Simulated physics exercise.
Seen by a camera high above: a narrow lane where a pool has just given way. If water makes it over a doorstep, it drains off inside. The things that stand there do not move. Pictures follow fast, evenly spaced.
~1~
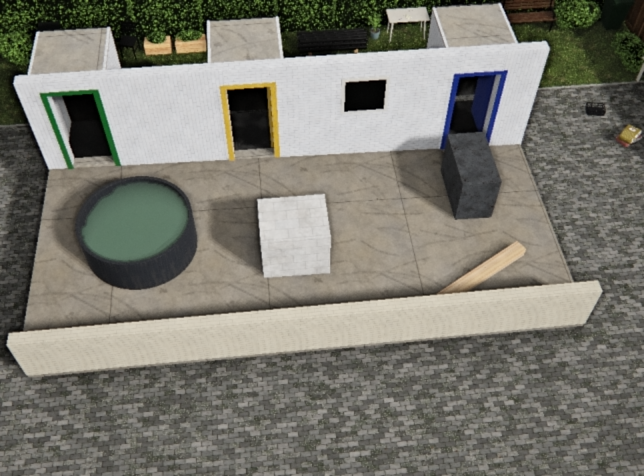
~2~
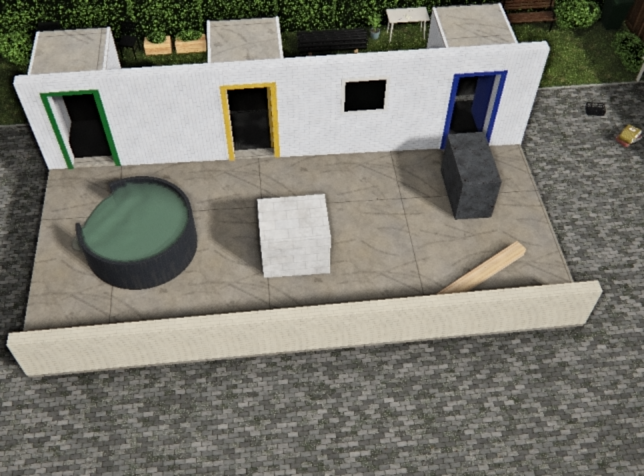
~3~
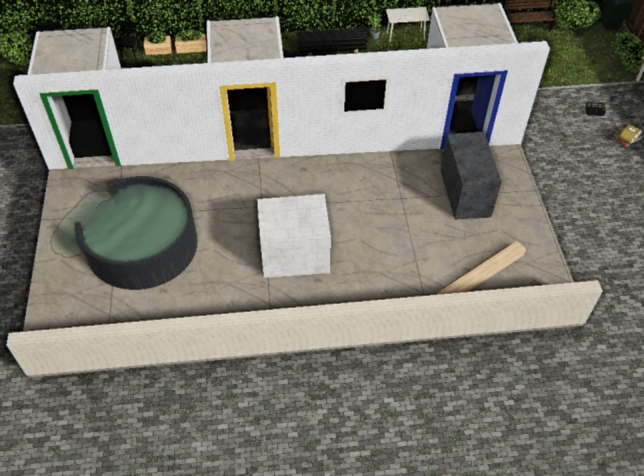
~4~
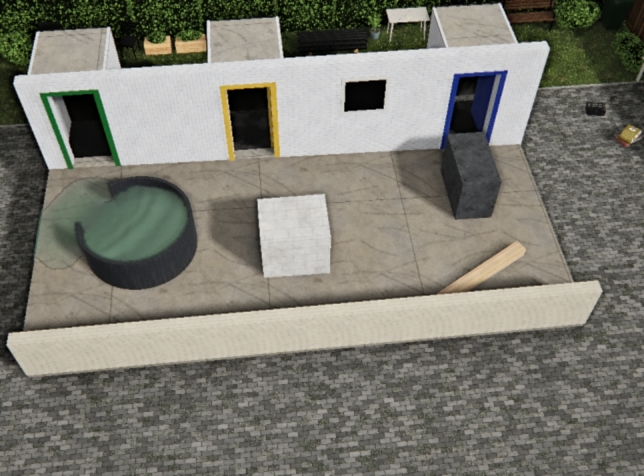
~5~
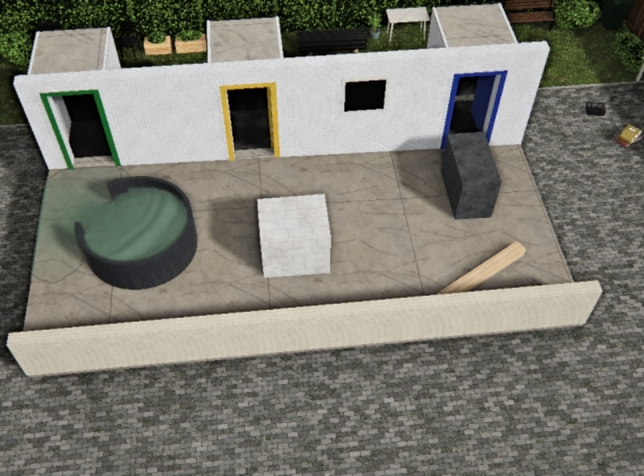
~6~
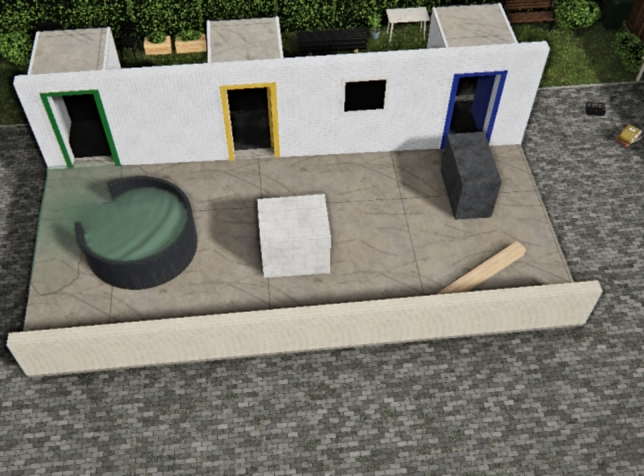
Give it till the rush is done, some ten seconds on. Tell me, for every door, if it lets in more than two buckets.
One by one: The green door will get more than two buckets; the blue door will get two buckets at most; the yellow door will get two buckets at most.
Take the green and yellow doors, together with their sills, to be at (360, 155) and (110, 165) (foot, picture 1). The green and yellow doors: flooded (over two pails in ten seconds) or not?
First the green door, which stays on the safe side, then the yellow door, which crosses the line.
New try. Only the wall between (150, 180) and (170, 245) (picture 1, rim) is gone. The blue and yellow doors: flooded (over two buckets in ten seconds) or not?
Well, blue door gets past it and yellow door gets past it.
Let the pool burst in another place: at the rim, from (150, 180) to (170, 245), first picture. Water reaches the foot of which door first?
The yellow door.
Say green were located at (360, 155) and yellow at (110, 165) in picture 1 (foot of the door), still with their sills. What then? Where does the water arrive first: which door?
The one in yellow, I'd say.
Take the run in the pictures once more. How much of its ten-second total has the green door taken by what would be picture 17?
I'd say some 50 per cent.
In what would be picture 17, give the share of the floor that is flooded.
The answer is around 10 per cent.
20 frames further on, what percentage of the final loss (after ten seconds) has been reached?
My estimate is roughly 70 percent.
A moment on, water covers 10 % of the floor; the green door over two buckets in, the blue door not reached, the yellow door not reached.
Next, water covers 10 % of the floor; the green door far over two buckets in, the blue door not reached, the yellow door not reached.
Then, water covers 10 % of the floor; the green door far over two buckets in, the blue door not reached, the yellow door wet at the sill, nothing in.
Later, water covers 10 % of the floor; the green door far over two buckets in, the blue door not reached, the yellow door wet at the sill, nothing in.
In the end, water covers 10 % of the floor; the green door far over two buckets in, the blue door not reached, the yellow door wet at the sill, nothing in.
